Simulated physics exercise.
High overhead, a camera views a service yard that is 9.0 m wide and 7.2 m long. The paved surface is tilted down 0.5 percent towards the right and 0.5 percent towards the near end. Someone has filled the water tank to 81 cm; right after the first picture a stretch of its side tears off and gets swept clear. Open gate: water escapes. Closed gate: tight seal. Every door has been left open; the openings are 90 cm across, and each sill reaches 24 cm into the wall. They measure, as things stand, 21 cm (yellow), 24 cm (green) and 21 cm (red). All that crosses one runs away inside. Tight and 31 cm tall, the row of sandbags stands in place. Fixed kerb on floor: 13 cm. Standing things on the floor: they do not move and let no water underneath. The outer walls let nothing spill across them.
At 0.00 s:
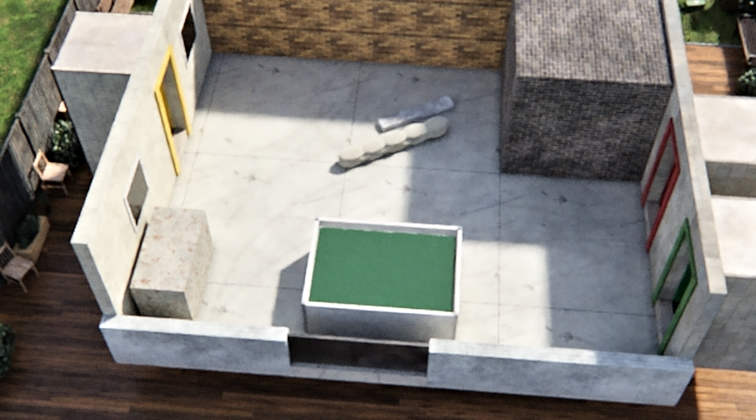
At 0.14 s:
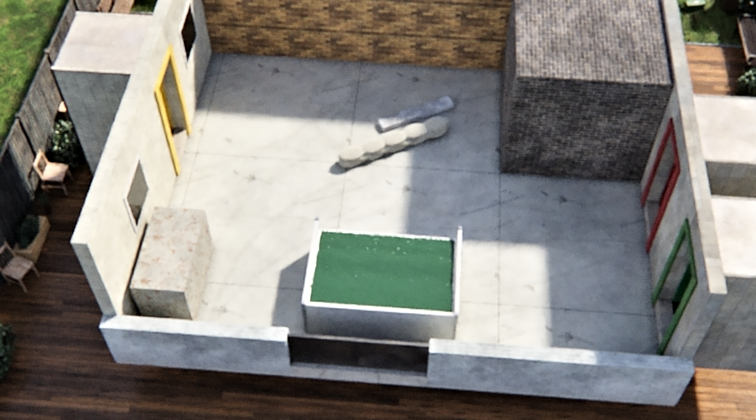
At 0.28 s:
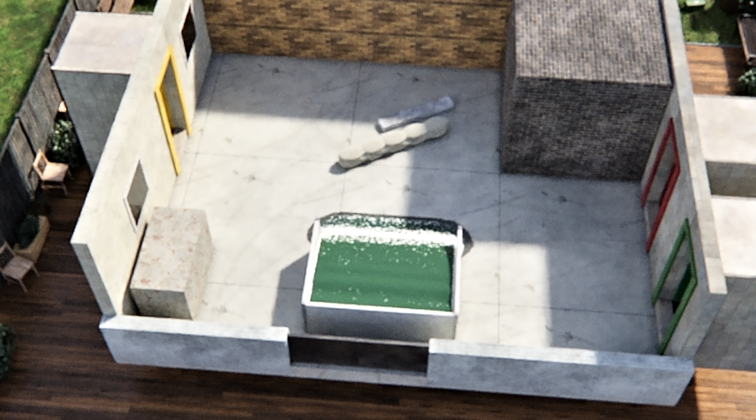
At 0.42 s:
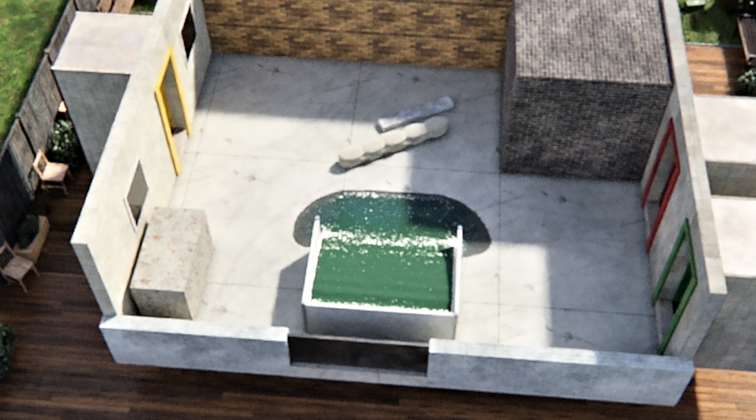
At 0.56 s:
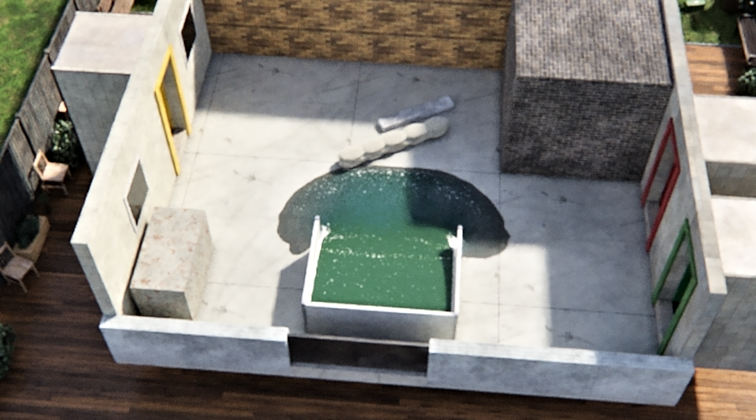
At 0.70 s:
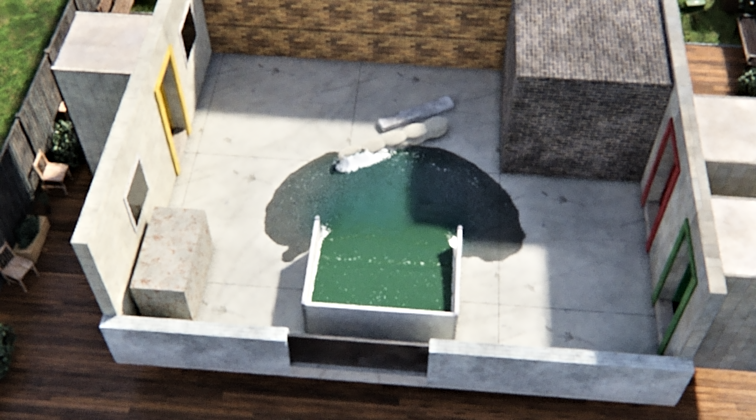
Green water poured out of the far side of a white-walled tank in a paved yard after that side vanished, spreading across the floor in a widening dark fan and washing against the row of sandbags.
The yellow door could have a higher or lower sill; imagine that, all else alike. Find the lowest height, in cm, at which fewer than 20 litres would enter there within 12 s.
I would say 12.5 cm.
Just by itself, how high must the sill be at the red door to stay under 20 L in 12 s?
Red would need about 7.5 cm on its own.
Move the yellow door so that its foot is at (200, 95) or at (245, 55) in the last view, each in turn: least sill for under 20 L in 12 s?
About 13.0 cm for the first and 14.0 cm for the second.
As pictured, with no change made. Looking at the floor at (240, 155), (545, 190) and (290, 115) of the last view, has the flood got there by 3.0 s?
I'd mark them touched by the flood, touched by the flood and touched by the flood, respectively.
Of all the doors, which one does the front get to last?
The green door comes last.
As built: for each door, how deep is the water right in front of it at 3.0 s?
In cm: Yellow 4, green 0, red 10.
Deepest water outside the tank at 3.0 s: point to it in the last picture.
Near pixel (494, 75).
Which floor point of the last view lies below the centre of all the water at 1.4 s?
Centre estimate: (393, 229) px, approximately.
After 1.4 s water covers 35 % of the floor, deepest (49 cm) near (402, 152); it has not reached the yellow door.
After 3.0 s water covers 55 % of the floor, deepest (40 cm) near (494, 75); 4 cm at the yellow door, 0 litres in over its 21 cm sill.
After 12.0 s water covers 95 % of the floor, deepest (14 cm) near (383, 361); 4 cm at the yellow door, 1 litre in over its 21 cm sill.
At the yellow door as built, the water arrived by 2.5 s and peaked near 20 cm at 5.4 s.
Run again over the same 12 s with other heights there, 29 litres in over 11 cm, 11 litres over 14.5 cm. The limit of 20 litres is kept from about 12.5 cm up.
